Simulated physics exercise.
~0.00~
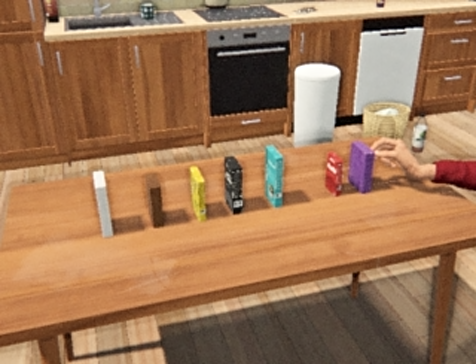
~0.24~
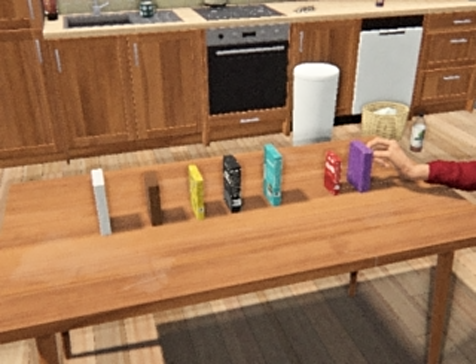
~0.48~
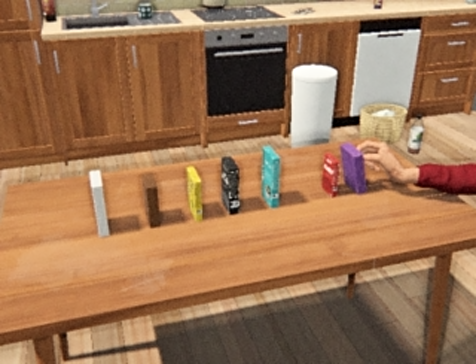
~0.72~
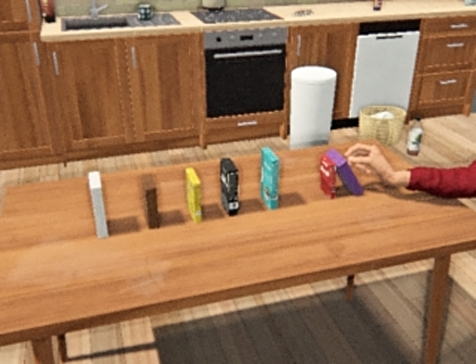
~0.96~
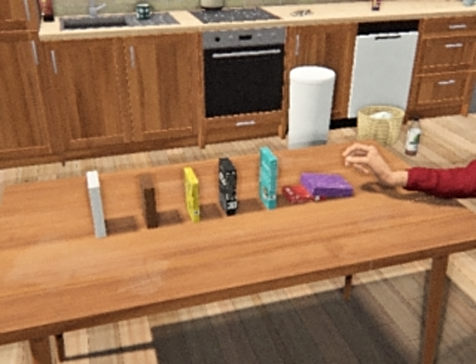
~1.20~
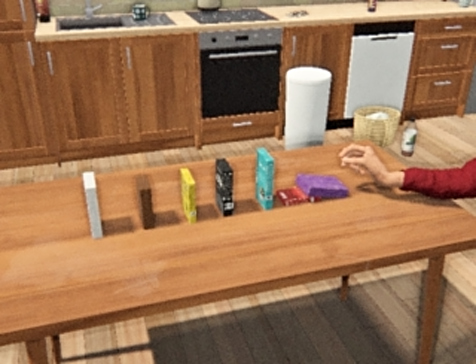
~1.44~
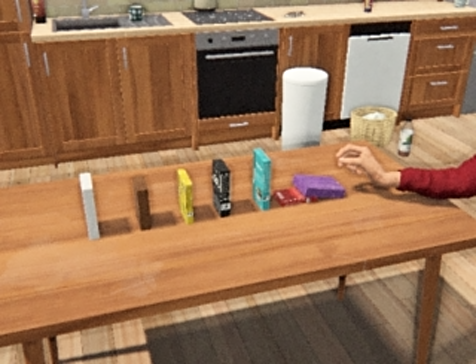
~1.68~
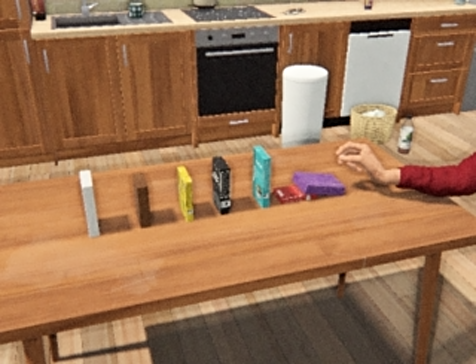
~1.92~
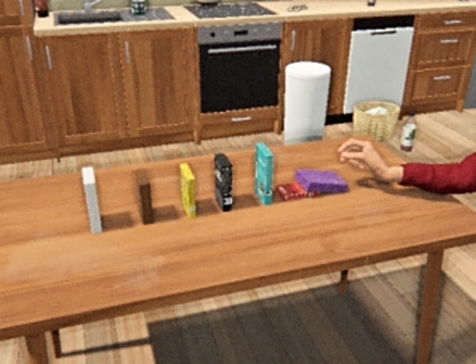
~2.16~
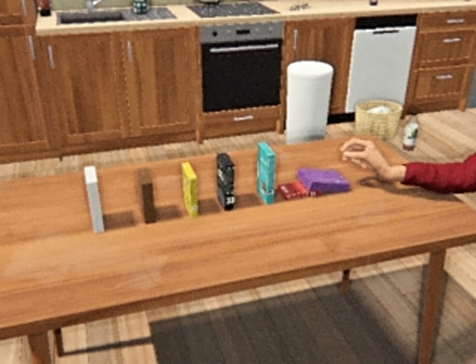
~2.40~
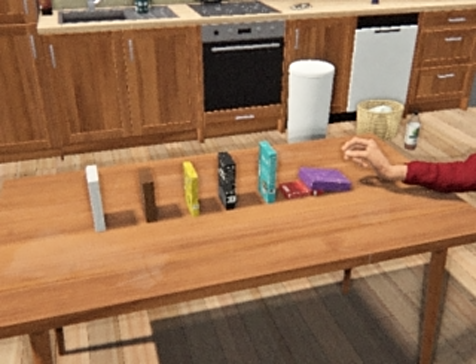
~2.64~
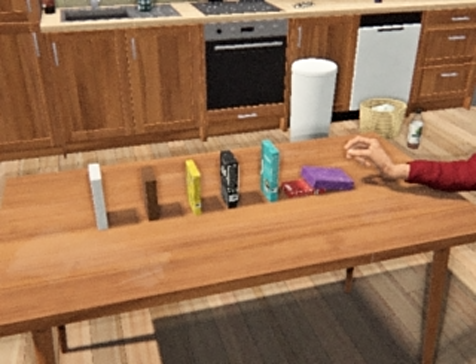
A hand in a red sleeve tipped the purple block leftward into the red packet on a wooden kitchen table, and both toppled over, while the turquoise, black and yellow packets and the brown and white boards stayed standing to the end.
